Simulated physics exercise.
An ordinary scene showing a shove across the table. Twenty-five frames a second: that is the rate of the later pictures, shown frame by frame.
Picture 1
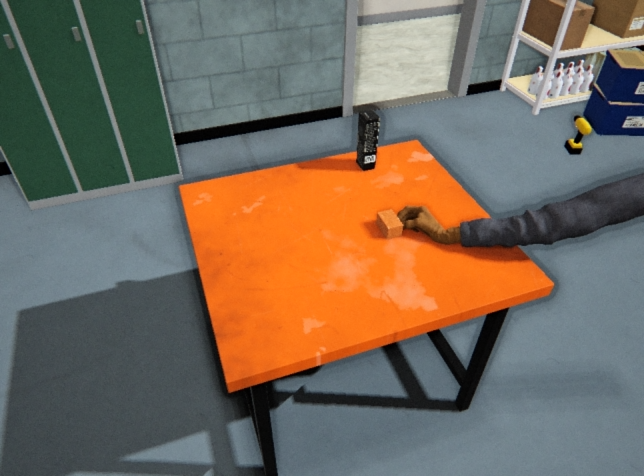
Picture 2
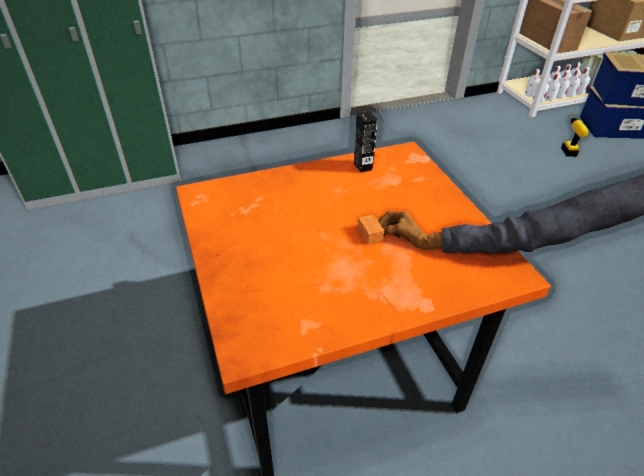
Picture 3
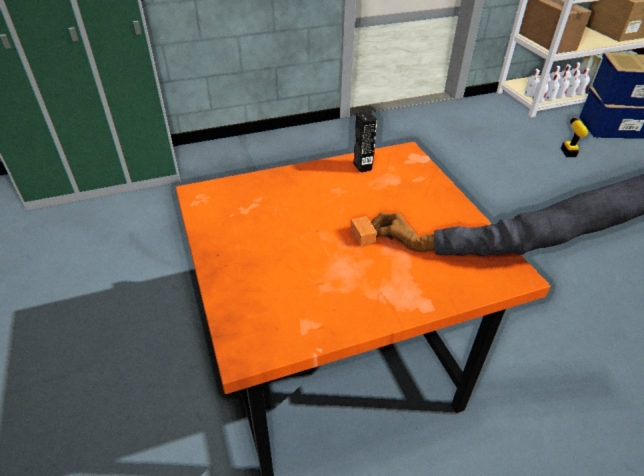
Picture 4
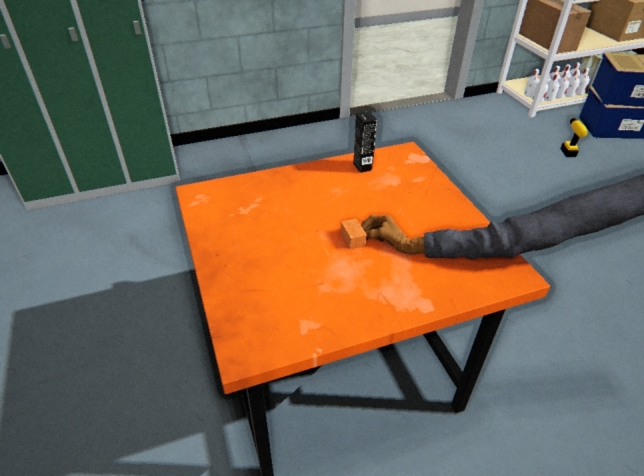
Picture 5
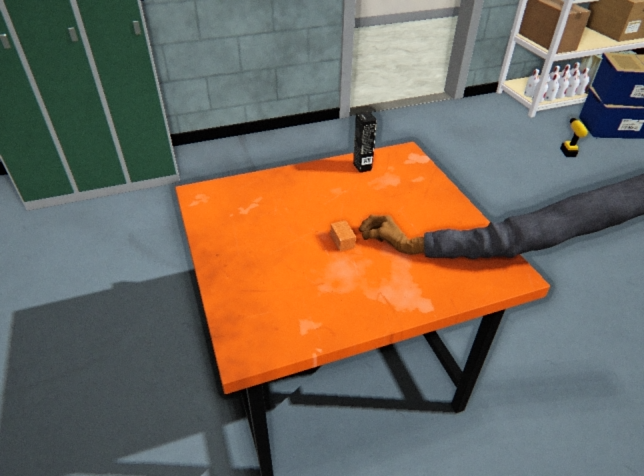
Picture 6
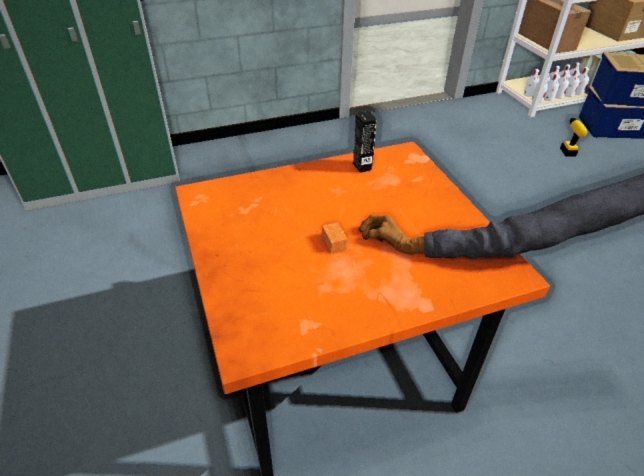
In the video, a gloved hand reaching in from the right pushes a small orange block leftward across an orange table, past a black object near the back edge, then the block slides slightly farther left, away from the fingers.
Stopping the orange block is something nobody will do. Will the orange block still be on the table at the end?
Doesn't come down.
Then, 0.10 s after the last picture, orange block slid about its own width near (323, 241).
Then, 0.40 s after the last picture, orange block slid about its own width near (322, 241).
At rest, moved from the start, orange block. Seen from the same camera at the end, orange block near (322, 241).
